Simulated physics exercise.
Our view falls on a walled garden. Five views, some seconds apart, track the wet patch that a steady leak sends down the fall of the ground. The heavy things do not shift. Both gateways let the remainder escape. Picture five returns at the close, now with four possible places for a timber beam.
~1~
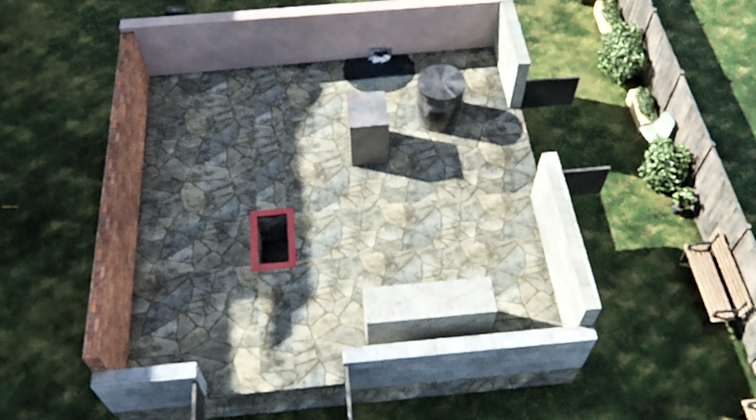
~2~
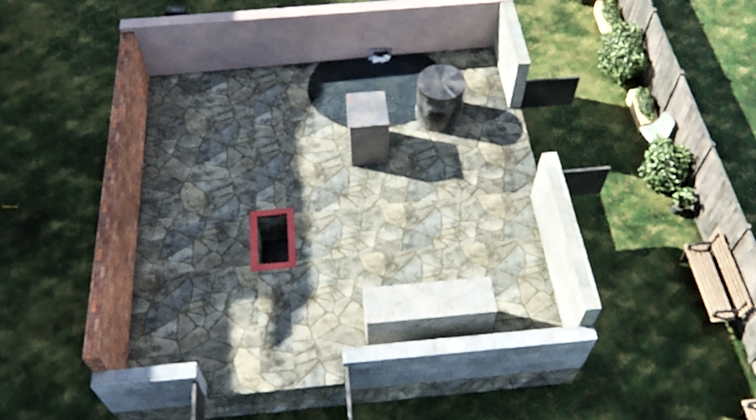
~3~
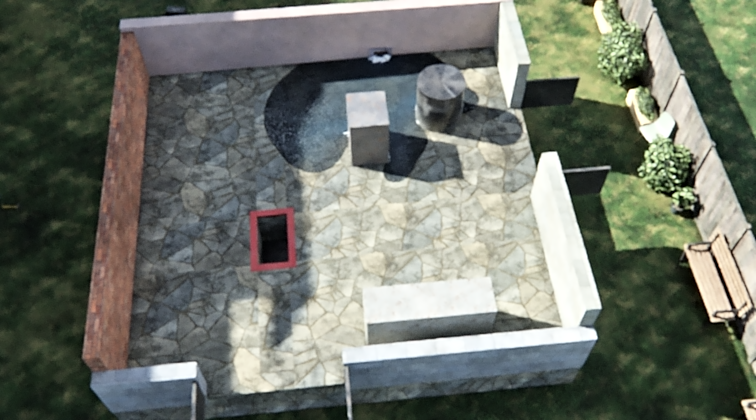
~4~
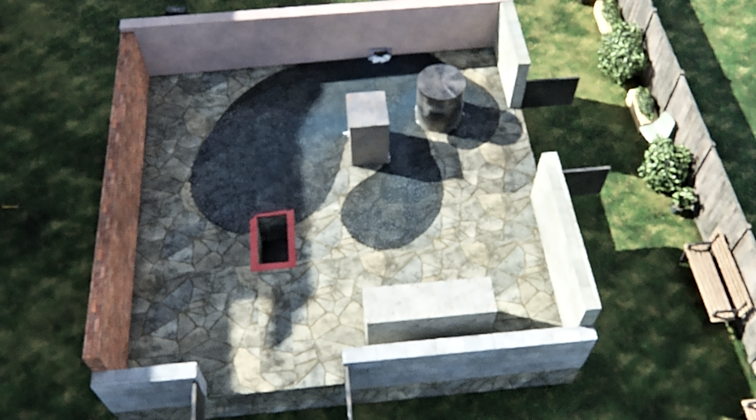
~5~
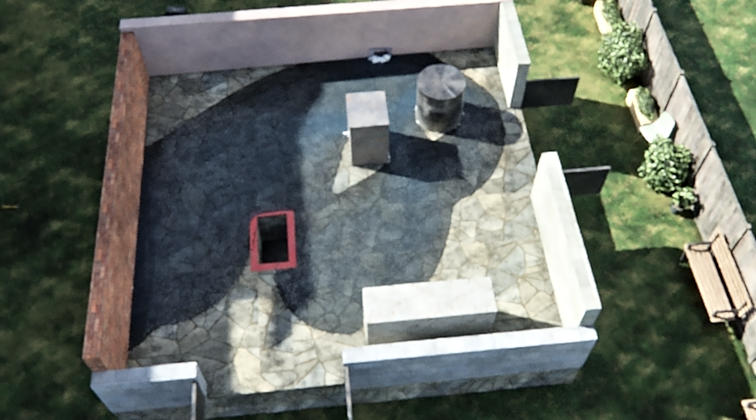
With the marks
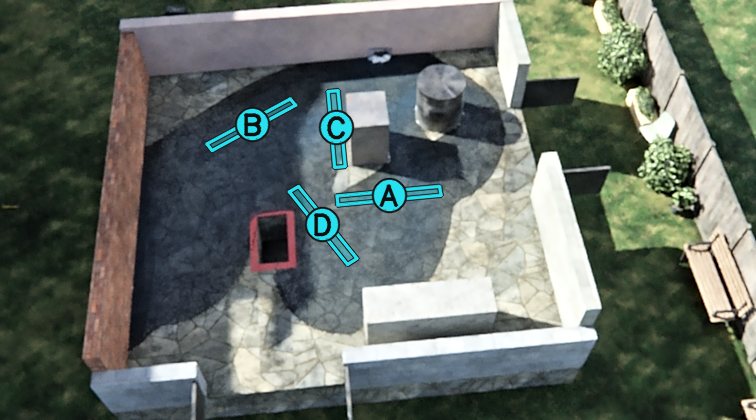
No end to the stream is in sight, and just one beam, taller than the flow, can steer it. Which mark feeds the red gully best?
I would pick spot A.
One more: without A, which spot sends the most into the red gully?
B.
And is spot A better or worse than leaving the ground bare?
Better.
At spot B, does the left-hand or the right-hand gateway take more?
The left one.
In cyan, A from (337, 200) to (440, 190); B from (209, 147) to (292, 102); C from (339, 167) to (333, 91); D from (293, 189) to (352, 261).
Choosing A, about 24 % of the stream goes into the red gully, about 75 % out by the gates.
Choosing B, about 16 % of the stream goes into the red gully, about 83 % out by the gates.
Choosing C, about 10 % of the stream goes into the red gully, about 87 % out by the gates.
Choosing D, about 7 % of the stream goes into the red gully, about 92 % out by the gates.
